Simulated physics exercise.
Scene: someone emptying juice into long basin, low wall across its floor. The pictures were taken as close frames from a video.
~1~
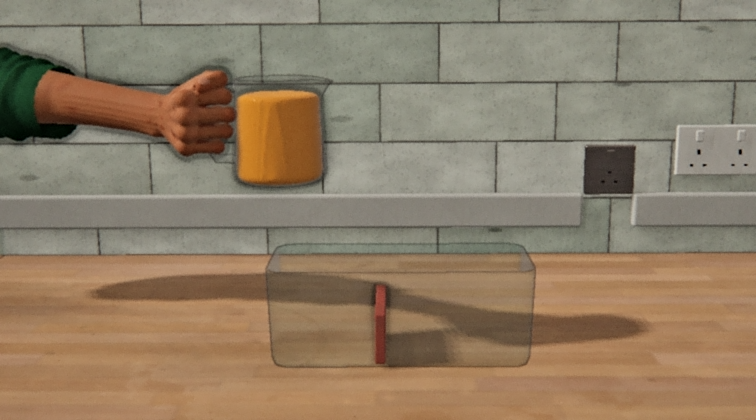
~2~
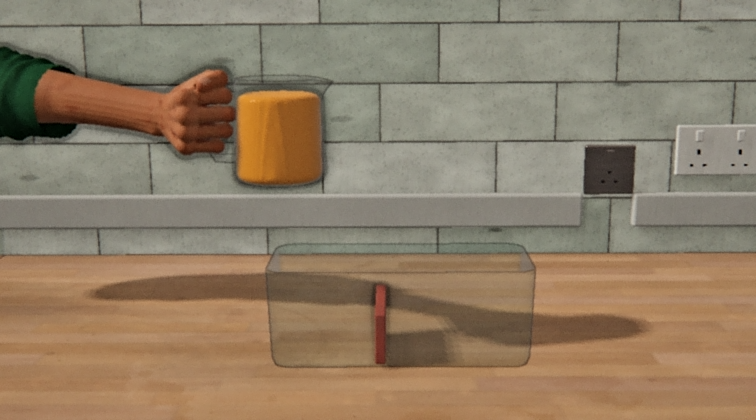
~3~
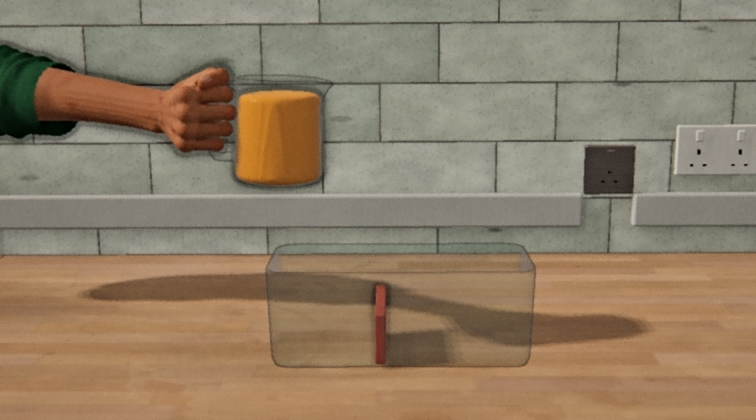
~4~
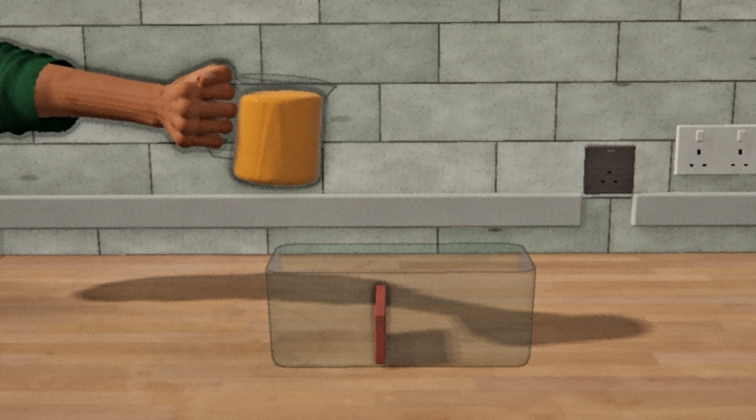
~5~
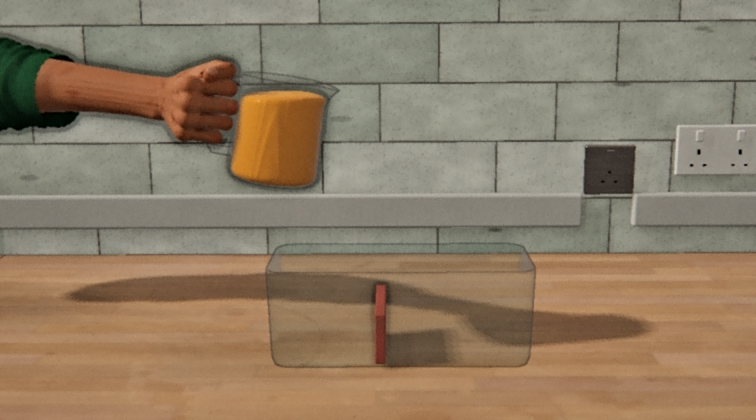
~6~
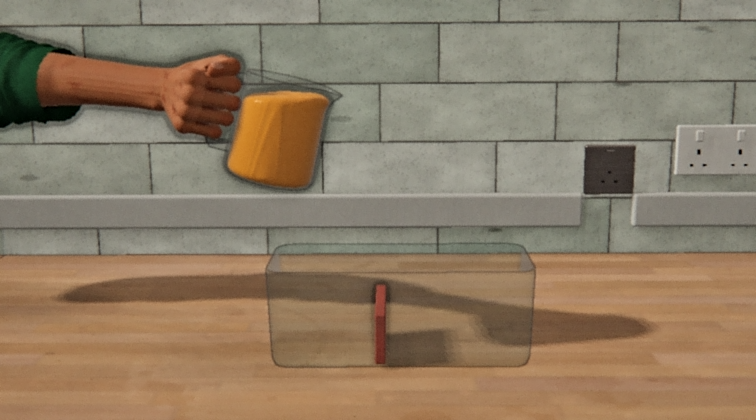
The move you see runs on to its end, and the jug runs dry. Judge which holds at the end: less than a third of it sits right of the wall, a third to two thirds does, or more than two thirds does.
The share right of the wall ends up beyond two thirds.
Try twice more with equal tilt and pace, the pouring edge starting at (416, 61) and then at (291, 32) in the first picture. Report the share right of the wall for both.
85 and 35 in a hundred.
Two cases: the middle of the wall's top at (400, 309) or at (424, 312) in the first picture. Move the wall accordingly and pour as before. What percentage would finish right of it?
My guess is some 55 percent the first time and some 10 percent the second.
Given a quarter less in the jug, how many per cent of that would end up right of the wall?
Result: Around 65 per cent.
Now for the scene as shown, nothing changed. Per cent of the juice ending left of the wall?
Close to 25 per cent.
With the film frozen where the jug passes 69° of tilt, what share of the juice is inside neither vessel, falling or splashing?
About 15 per cent.
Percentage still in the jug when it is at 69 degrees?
Remaining fraction: Approx. 80 %.
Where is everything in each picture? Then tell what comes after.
In the first frame, it leans 0°; its right rim is at (333, 80); the juice meets the walls at (238, 96) and (320, 95); the long basin's rim runs from (272, 259) to (529, 259); the wall's top is at (381, 301).
In the second frame, it leans 1°; its right rim is at (333, 80); the juice meets the walls at (238, 96) and (321, 96).
In the third frame, it leans 2°; its right rim is at (335, 82); the juice meets the walls at (239, 95) and (321, 96).
In the fourth frame, it leans 5°; its right rim is at (337, 85); the juice meets the walls at (241, 96) and (324, 96).
In the fifth frame, it leans 9°; its right rim is at (340, 89); the juice meets the walls at (242, 97) and (327, 97).
In the sixth frame, it leans 14°; its right rim is at (343, 94); the juice meets the walls at (243, 99) and (331, 98).
A moment on, the jug is tipped part way and 79 per cent is still to pour, 0 is left of the wall and 6 right of it.
Next, the jug is tipped right over and 20 per cent is still to pour, 2 is left of the wall and 61 right of it.
Then the jug is tipped right over and 0 per cent is still to pour, 24 is left of the wall and 74 right of it.
Later the jug is tipped right over and 0 per cent is still to pour, 25 is left of the wall and 74 right of it.
In the end 25 per cent lies left of the wall, 74 right of it and 1 outside.
